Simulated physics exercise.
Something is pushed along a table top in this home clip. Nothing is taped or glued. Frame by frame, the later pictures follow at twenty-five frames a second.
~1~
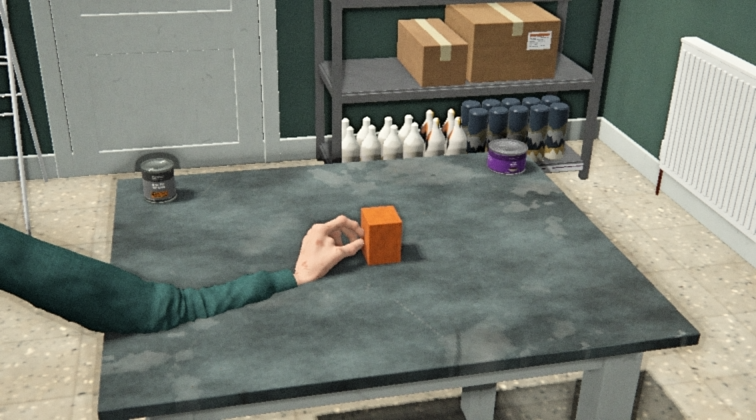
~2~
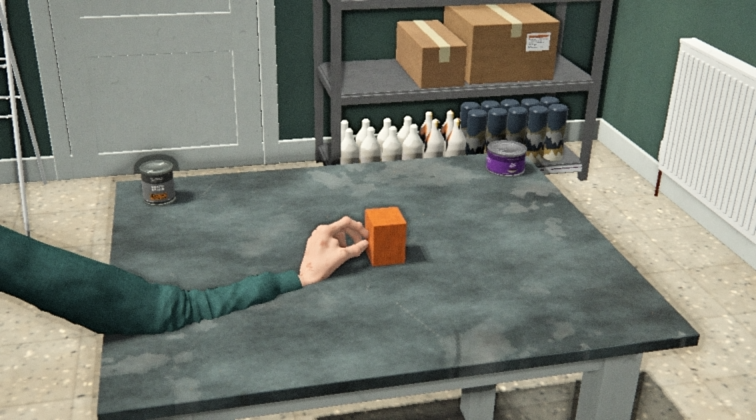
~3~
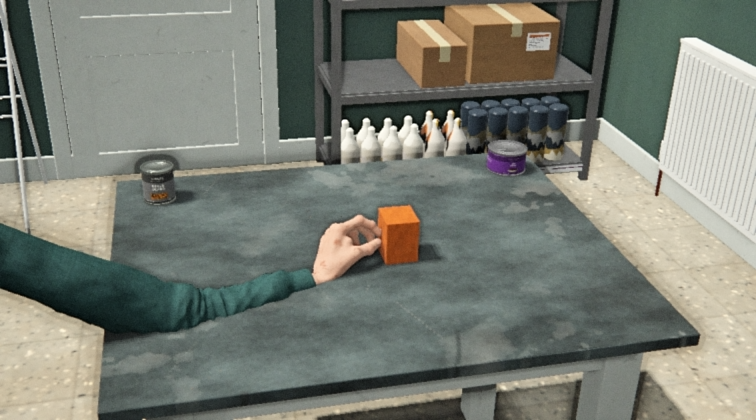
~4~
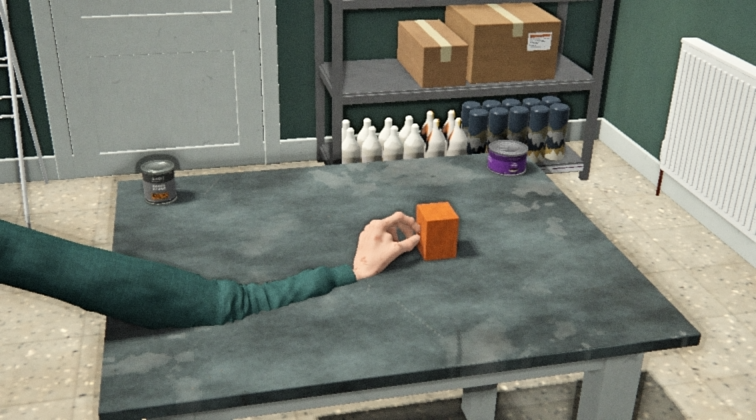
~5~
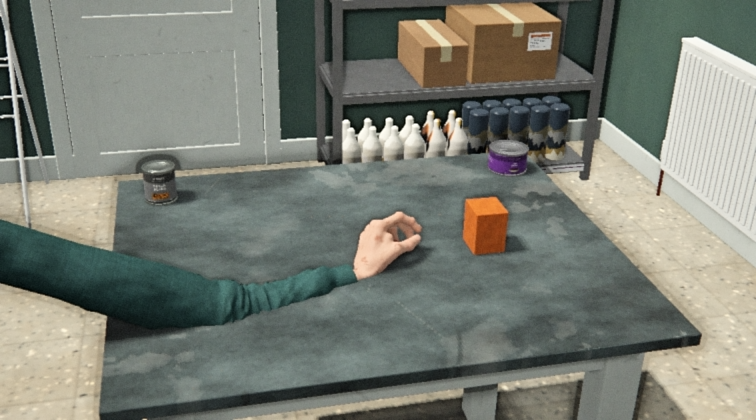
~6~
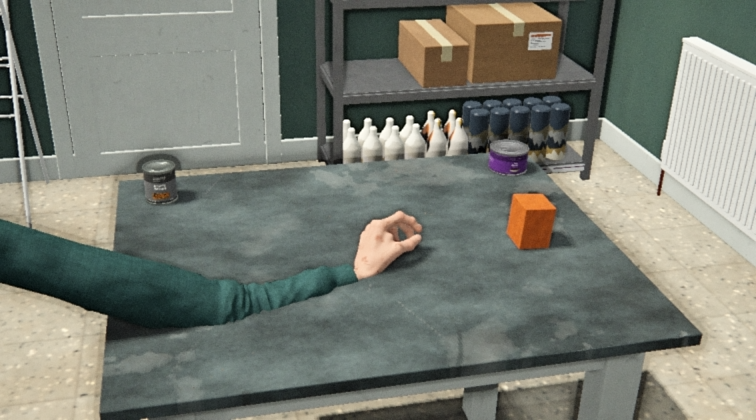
An orange block is pushed to the right across a dark table top by a hand in a green sleeve, slowly and then faster, and it slides on toward the right, turning slightly, while the hand stays still behind it.
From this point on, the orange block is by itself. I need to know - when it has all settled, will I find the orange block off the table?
Oh, it parts company with the table this time.
Then, 0.20 s on from there, orange block now off the table.
Then, 0.50 s on from there, things are still on the move.
In the end, off the table, orange block.
